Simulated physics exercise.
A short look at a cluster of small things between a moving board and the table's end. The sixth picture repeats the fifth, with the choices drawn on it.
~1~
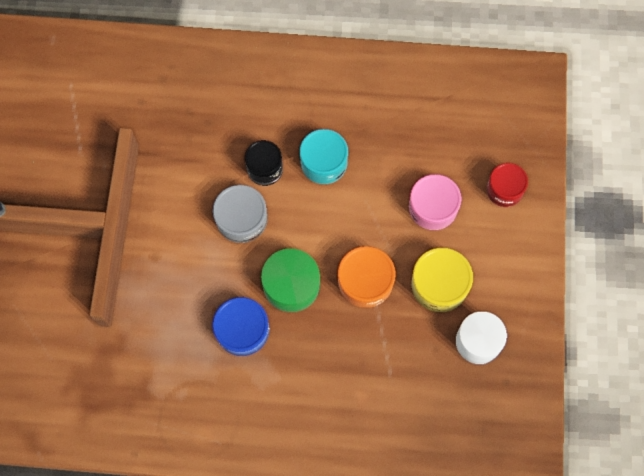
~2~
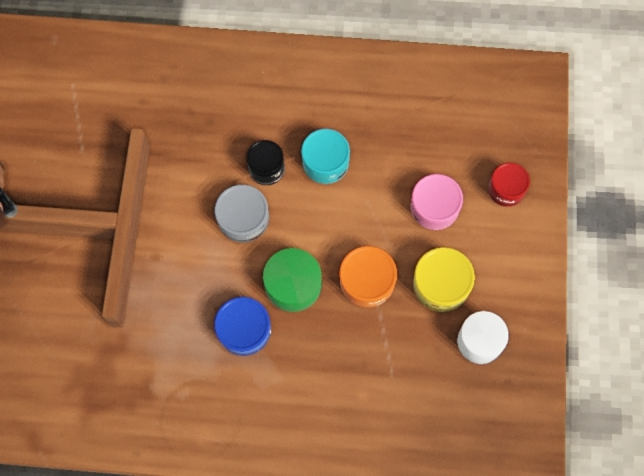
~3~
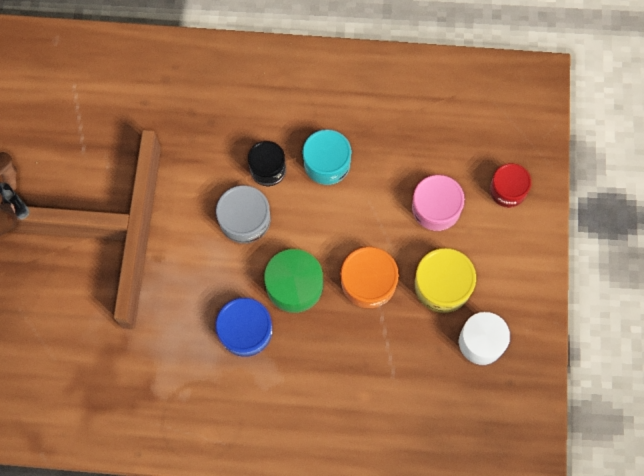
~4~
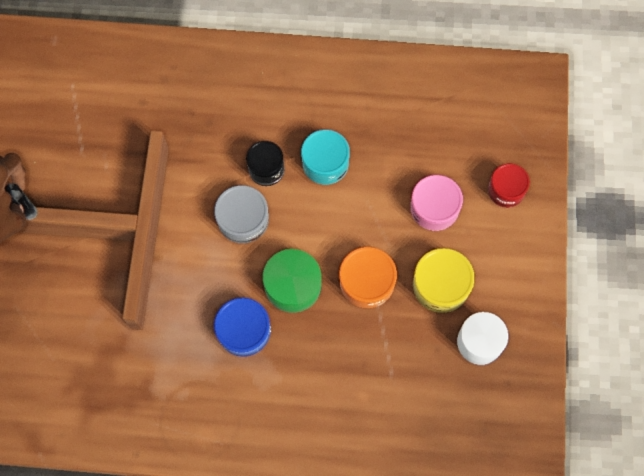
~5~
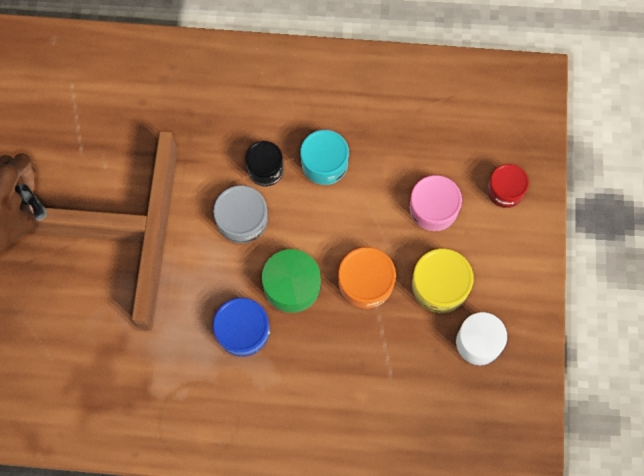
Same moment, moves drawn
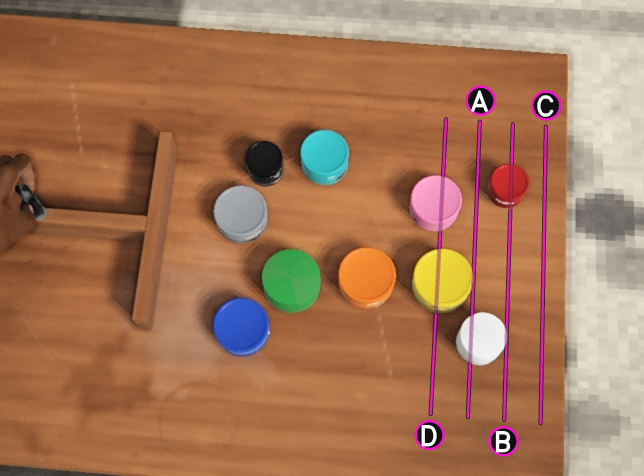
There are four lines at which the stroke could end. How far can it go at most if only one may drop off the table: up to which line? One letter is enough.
No second one falls up to A.
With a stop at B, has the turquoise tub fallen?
By then, no.
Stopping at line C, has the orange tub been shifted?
By then, yes.
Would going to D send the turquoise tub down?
No.
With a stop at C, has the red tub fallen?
Yes.
On the marked copy, A at (474, 262); B at (509, 265); C at (543, 268); D at (439, 260).
Following A. Soon after the start, board (267, 232); blue jar (293, 337); turquoise tub (341, 157).
Later, board (384, 241); yellow jar (514, 270); orange tub (456, 274).
In the end, board (474, 248); red tub (568, 170); yellow jar (558, 268); none fallen.
As for the rest, B drops four; C drops seven; D is within the limit but short.
